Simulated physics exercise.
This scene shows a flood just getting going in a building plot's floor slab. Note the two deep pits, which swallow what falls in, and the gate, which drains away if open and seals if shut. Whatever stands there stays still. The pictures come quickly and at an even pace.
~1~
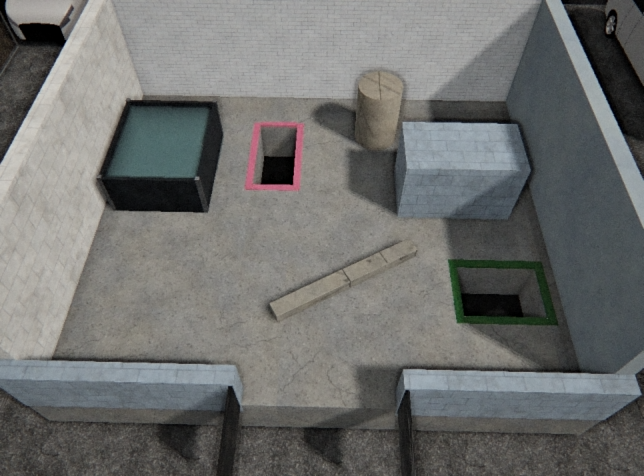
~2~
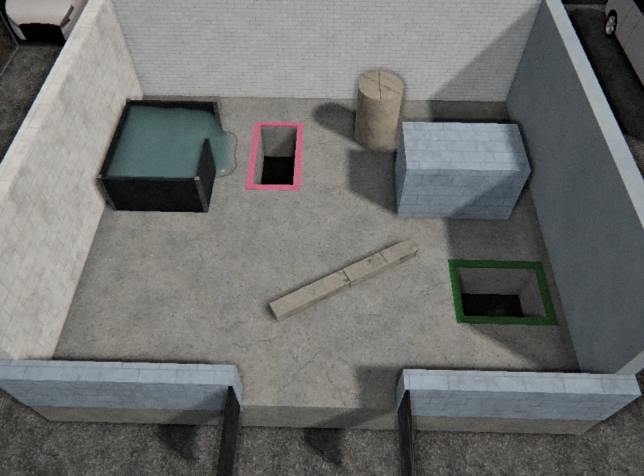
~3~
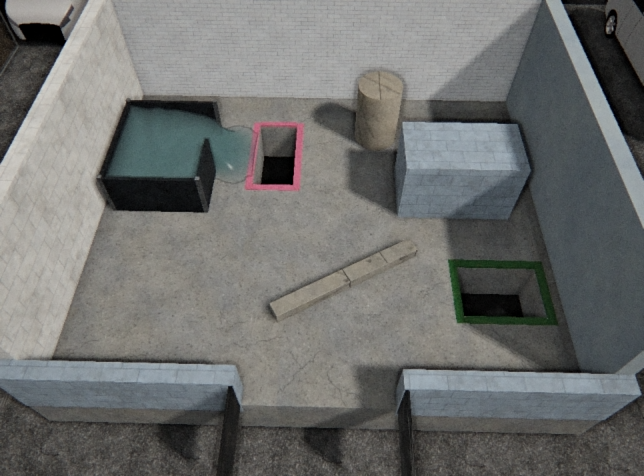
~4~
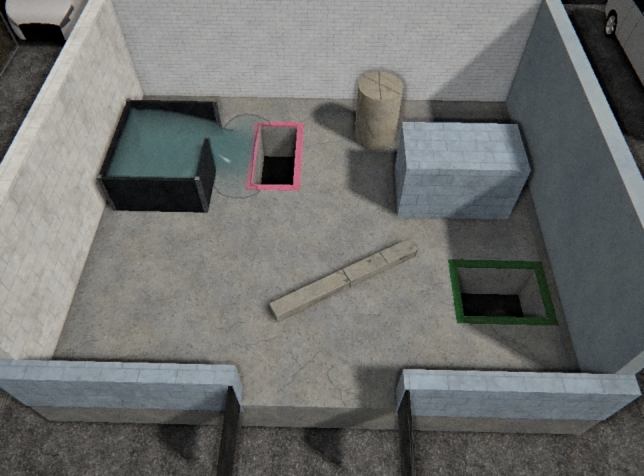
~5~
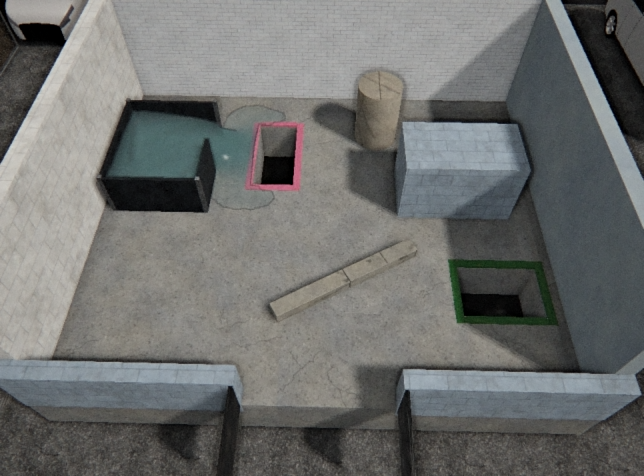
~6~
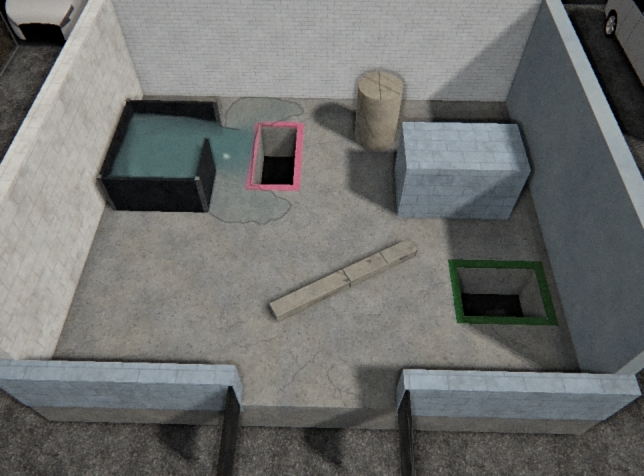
To begin with, a dark-walled open tank of greenish water sits still at the left of a walled concrete floor with two framed pits. Water then pours through a gap in its right side, reaches the pink-edged pit, and spreads thinly above and below it near the tank.
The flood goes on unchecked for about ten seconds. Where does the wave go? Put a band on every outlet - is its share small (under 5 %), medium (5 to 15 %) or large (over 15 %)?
In the end, the gate has a small share, the pink pit has a large share, the green pit has a small share.
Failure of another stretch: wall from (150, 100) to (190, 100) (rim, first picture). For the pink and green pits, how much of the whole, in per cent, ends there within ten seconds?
Roughly, in per cent: Pink 25, green 6.
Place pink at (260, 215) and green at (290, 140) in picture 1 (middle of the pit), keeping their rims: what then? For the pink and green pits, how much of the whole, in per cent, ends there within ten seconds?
The pink pit takes around 10 percent, while the green pit takes around 60 percent.
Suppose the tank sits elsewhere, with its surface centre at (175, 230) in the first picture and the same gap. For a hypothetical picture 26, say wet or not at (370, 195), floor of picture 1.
Outcome noted: Waterlogged.
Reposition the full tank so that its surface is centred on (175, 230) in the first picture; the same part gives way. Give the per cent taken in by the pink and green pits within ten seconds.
Approximate tally in per cent: Pink pit 15, green pit 20.
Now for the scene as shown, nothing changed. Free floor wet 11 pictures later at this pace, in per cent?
Close to 10 in a hundred, I think.
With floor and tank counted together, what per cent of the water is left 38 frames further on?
Estimate: Near 30 %.
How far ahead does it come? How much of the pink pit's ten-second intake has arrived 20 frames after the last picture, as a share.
Some 70 in a hundred.
A moment on, water covers 5 % of the floor; the gate 0 %, the pink pit 28 %, the green pit 0 %.
Next, water covers 10 % of the floor; the gate 0 %, the pink pit 43 %, the green pit 0 %.
Then, water covers 15 % of the floor; the gate 0 %, the pink pit 57 %, the green pit 0 %.
Later, water covers 15 % of the floor; the gate 0 %, the pink pit 70 %, the green pit 0 %.
In the end, water covers 15 % of the floor; the gate 0 %, the pink pit 79 %, the green pit 0 %.
